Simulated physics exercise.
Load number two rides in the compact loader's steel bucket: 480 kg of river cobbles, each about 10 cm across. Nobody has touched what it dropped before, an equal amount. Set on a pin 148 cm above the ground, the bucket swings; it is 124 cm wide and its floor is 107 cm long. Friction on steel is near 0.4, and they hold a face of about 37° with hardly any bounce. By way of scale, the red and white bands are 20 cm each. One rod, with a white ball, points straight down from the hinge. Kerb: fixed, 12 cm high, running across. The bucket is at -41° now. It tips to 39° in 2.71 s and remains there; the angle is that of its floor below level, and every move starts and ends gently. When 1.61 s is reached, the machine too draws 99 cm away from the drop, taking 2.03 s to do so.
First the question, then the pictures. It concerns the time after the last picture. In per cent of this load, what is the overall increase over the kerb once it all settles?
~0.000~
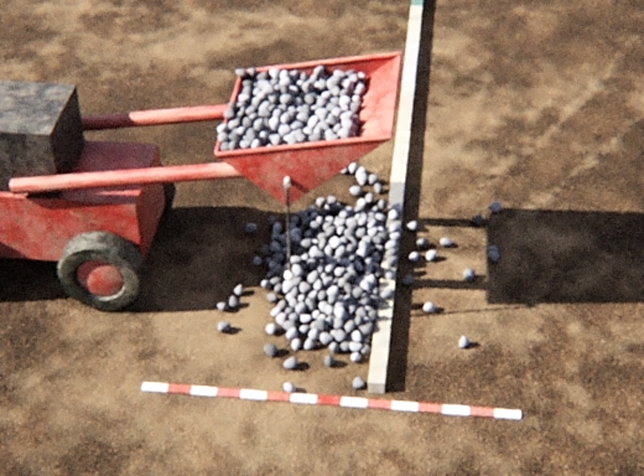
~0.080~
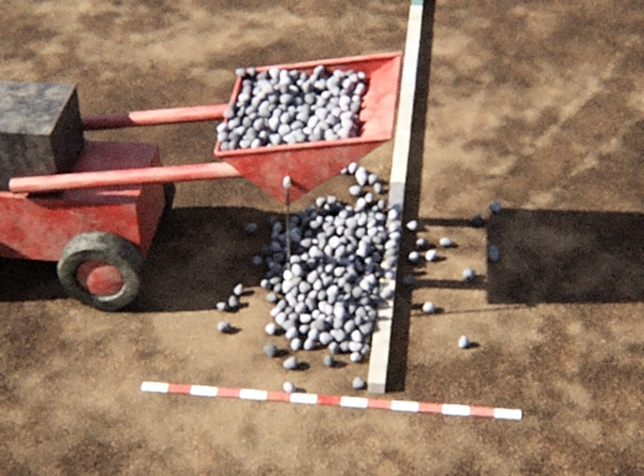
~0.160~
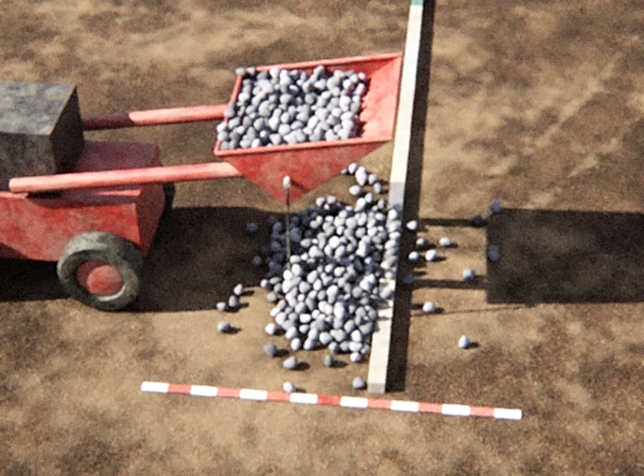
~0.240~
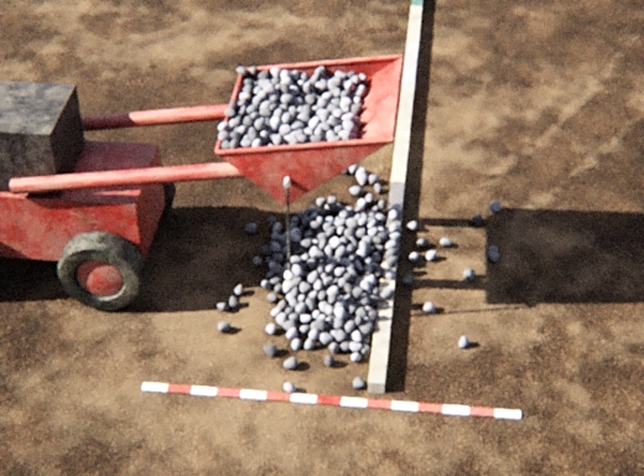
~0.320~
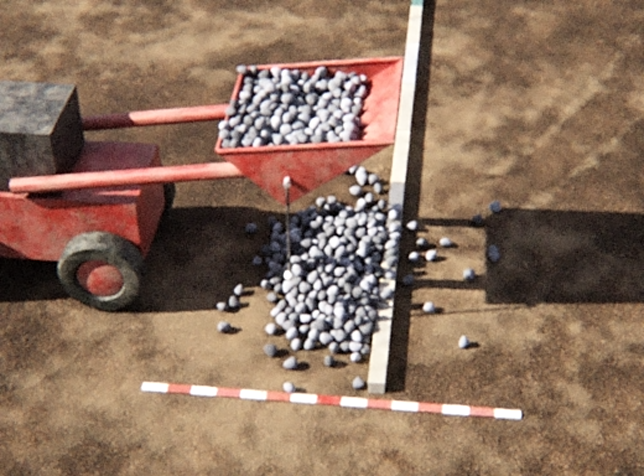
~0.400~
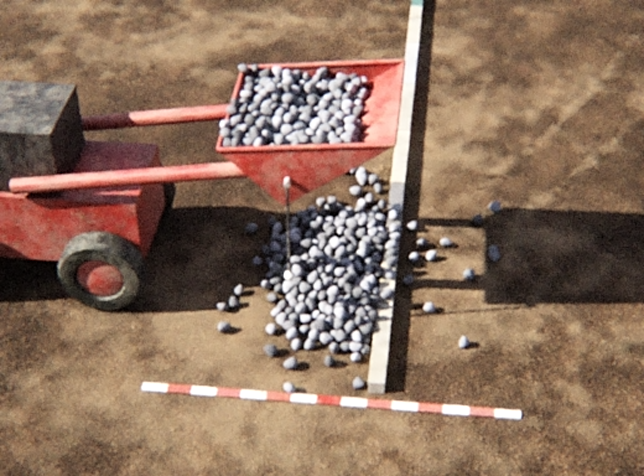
42 out of 100, about.
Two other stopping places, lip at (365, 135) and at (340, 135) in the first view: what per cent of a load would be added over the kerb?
20 % and 10 %.
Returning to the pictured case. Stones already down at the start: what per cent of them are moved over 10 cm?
Roughly 5 per cent of them.
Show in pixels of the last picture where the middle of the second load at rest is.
Their middle rests near (377, 266).
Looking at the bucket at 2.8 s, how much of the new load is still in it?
Roughly 5 per cent remains inside.
After 2.0 s the floor is at 26°; in per cent of one load, 96 in the bucket, 101 on this side of the kerb, 3 over the kerb; the foremost stones are at (472, 261).
After 2.8 s the floor is at 39°; in per cent of one load, 3 in the bucket, 157 on this side of the kerb, 39 over the kerb; the foremost stones are at (497, 258).
After 4.1 s the floor is at 39°; in per cent of one load, 0 in the bucket, 154 on this side of the kerb, 46 over the kerb; the foremost stones are at (557, 274).
After 6.9 s the floor is at 39°; in per cent of one load, 0 in the bucket, 154 on this side of the kerb, 46 over the kerb; the foremost stones are at (557, 274). Net gain over the kerb, 42.
